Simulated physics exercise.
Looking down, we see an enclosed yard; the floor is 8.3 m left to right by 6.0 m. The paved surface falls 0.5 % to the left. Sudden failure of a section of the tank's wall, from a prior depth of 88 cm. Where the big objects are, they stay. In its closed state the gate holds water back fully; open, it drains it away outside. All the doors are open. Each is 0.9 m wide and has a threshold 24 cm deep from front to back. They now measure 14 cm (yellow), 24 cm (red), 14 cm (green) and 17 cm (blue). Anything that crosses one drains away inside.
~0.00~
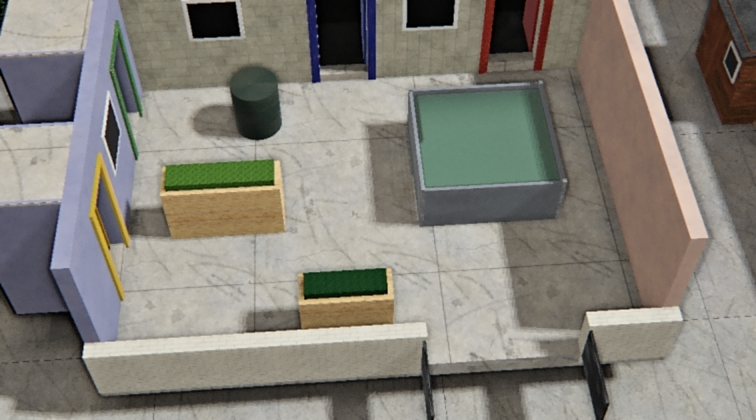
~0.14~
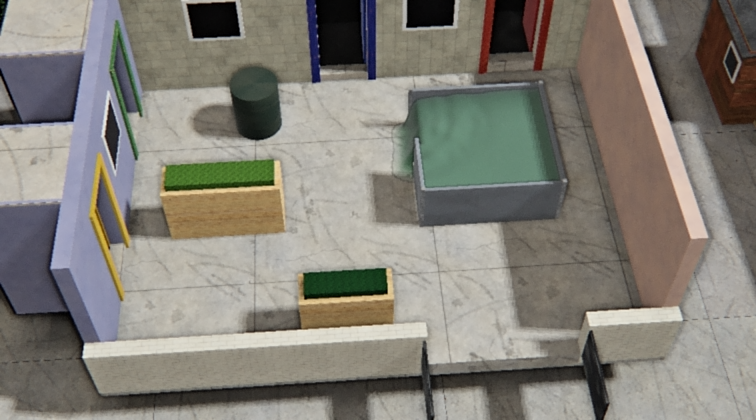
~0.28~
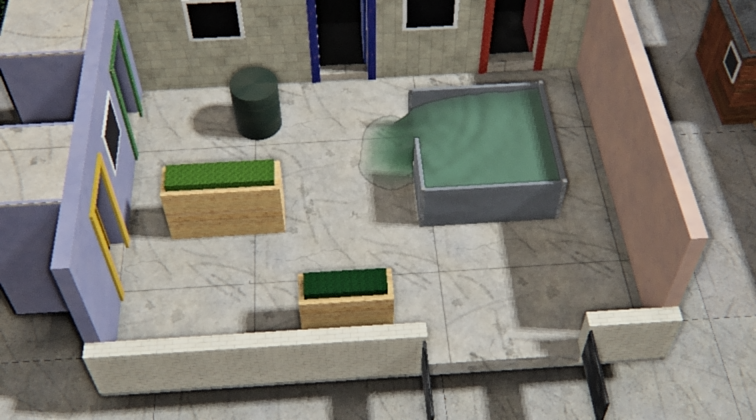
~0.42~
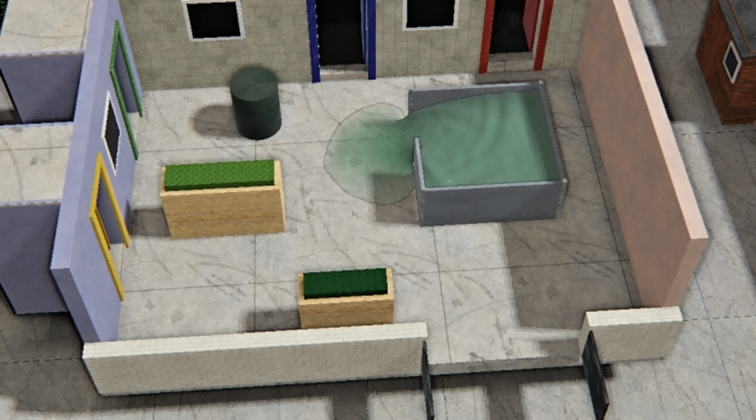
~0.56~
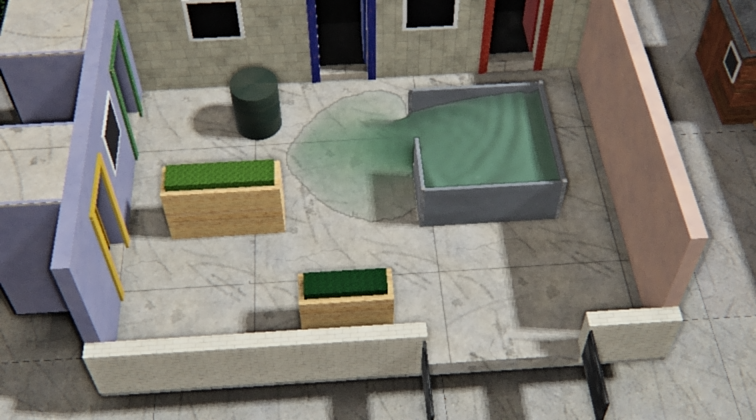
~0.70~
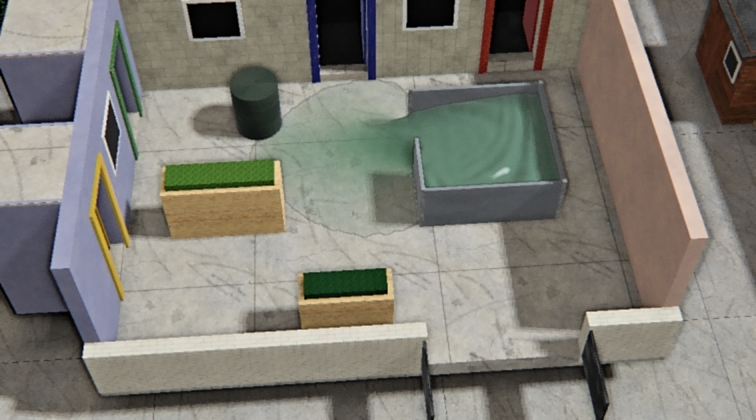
The footage shows a walled yard where the left side of a gray tank opens and green water pours through the gap, spreading leftward across the pale paving in a widening, thinning sheet between planter boxes and a dark barrel.
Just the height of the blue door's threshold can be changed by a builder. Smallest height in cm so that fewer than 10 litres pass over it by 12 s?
I would say 21 cm.
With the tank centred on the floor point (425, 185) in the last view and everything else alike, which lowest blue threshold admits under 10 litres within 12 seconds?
In this case, 11.0 cm or so.
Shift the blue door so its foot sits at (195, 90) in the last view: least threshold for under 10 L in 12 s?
Around 22 cm would do it.
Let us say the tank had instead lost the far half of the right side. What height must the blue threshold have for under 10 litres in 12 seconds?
With that break, close to 7.0 cm.
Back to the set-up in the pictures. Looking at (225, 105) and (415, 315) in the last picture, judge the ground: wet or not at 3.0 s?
Note: Point one reached; point two not yet reached.
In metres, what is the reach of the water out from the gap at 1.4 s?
Roughly 5.0 metres.
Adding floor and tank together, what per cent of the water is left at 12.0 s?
Some 90 %.
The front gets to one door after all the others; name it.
Red, last of all.
After 1.4 s water covers 30 % of the floor, deepest (52 cm) near (408, 149); 24 cm at the blue door, 0 litres in over its 17 cm threshold.
After 3.0 s water covers 55 % of the floor, deepest (46 cm) near (132, 205); 18 cm at the blue door, 22 litres in over its 17 cm threshold.
After 12.0 s water covers 100 % of the floor, deepest (17 cm) near (115, 371); 11 cm at the blue door, 33 litres in over its 17 cm threshold.
At the blue door as built, the water arrived by 0.8 s and peaked near 24 cm at 1.4 s.
With a threshold of 18 cm, 26 litres would have come in within the 12 s; with 24.5 cm, 3 litres. So under 10 litres takes about 21 cm.
